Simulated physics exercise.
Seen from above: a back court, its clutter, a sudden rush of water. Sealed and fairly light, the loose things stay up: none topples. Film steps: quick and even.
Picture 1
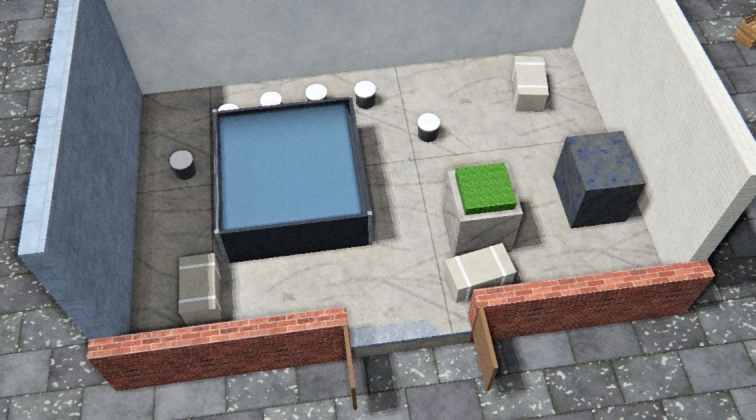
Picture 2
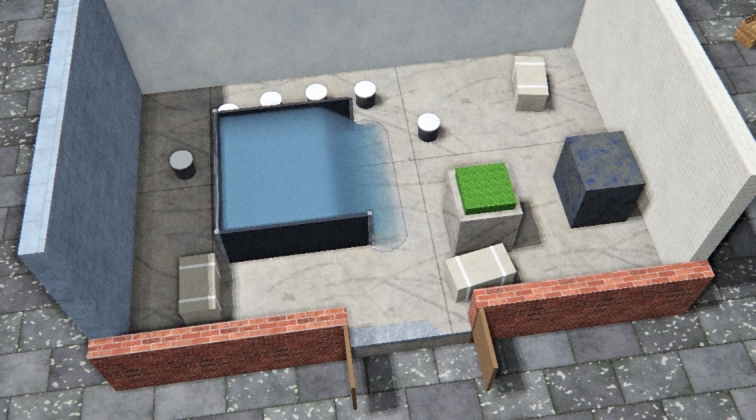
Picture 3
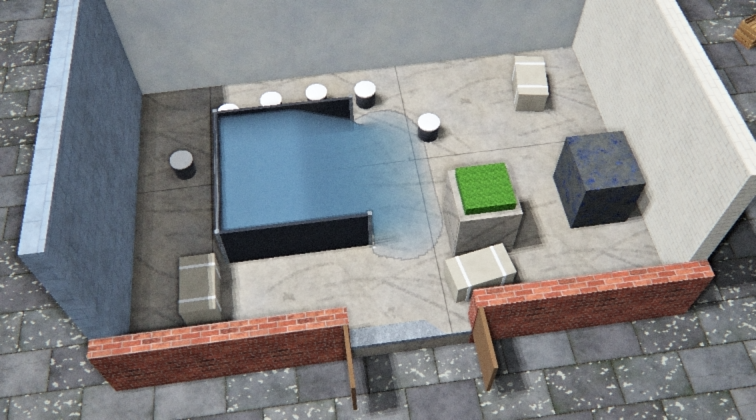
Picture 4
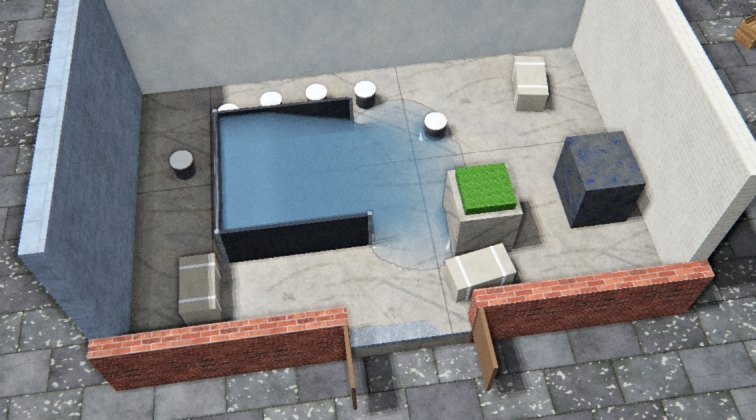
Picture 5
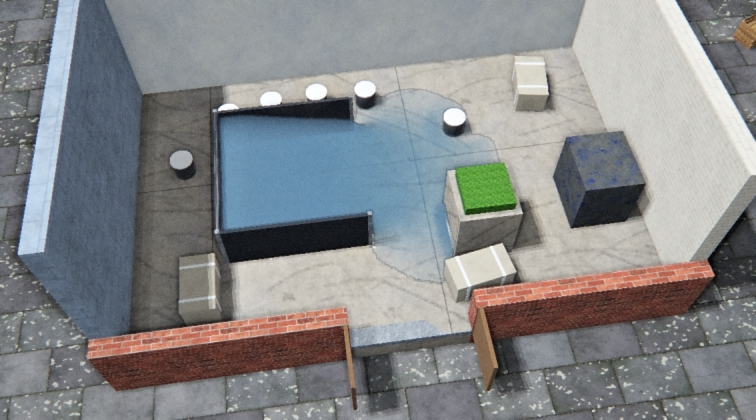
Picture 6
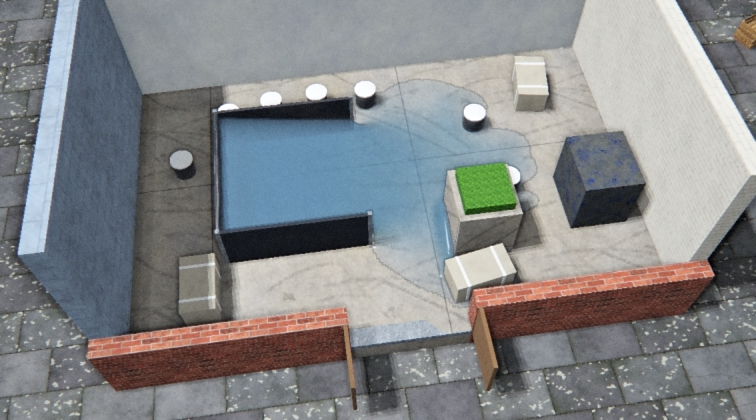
Water spreads rightward from a pool's open side, then pushes a white-topped pail across the court.
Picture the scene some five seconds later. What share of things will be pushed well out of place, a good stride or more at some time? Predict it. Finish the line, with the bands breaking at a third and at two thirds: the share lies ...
The share lies between a third and two thirds.
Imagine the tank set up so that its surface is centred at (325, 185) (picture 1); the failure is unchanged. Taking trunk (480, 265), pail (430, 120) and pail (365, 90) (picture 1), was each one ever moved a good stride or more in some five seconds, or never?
Object by object, in turn: Travelled a good distance, travelled a good distance, travelled a good distance.
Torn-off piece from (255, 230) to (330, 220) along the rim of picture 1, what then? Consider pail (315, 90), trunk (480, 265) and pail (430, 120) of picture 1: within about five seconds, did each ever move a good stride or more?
Lab note - in sequence: Did not travel far; travelled far enough; did not travel far.
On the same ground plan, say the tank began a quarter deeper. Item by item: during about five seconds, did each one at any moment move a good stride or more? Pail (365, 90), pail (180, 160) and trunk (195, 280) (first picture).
The first one: Reaches it. The second: Doesn't reach it. The third: Doesn't reach it.
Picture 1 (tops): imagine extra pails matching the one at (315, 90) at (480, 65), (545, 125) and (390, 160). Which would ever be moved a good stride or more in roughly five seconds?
Taking them one at a time: Goes the distance; goes the distance; goes the distance.
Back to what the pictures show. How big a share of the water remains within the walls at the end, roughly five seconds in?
I'd estimate some 88 percent of the water stays.
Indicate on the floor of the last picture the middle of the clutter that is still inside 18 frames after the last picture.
The mean position lies close to (381, 148).
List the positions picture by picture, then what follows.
A pail at (429, 122), on the bottom; a pail is out of sight; 0 of 10 have shifted, in the first frame.
A pail at (429, 122), on the bottom; a pail is out of sight; 0 of 10 have shifted, in the second frame.
A pail at (429, 122) rests on the ground; a pail is out of sight; 0 of 10 have shifted, in the third frame.
A pail at (436, 120), on the bottom, close to its start; a pail is out of sight; 1 of 10 have shifted, in the fourth frame.
A pail at (455, 116) rests on the ground, a stride from its start; a pail is out of sight; 2 of 10 have shifted, in the fifth frame.
A pail at (475, 112) rests on the ground, a stride from its start; a pail at (509, 175) rests on the ground, a stride from its start; 2 of 10 have shifted, in the sixth frame.
A moment on, 2 of 10 are well off their spots; 1 afloat.
Next, 3 of 10 are well off their spots; 3 afloat.
Later, 3 of 10 are well off their spots; 3 afloat.
In the end, 5 of 10 are well off their spots, and 5 have been at some point; 4 afloat.
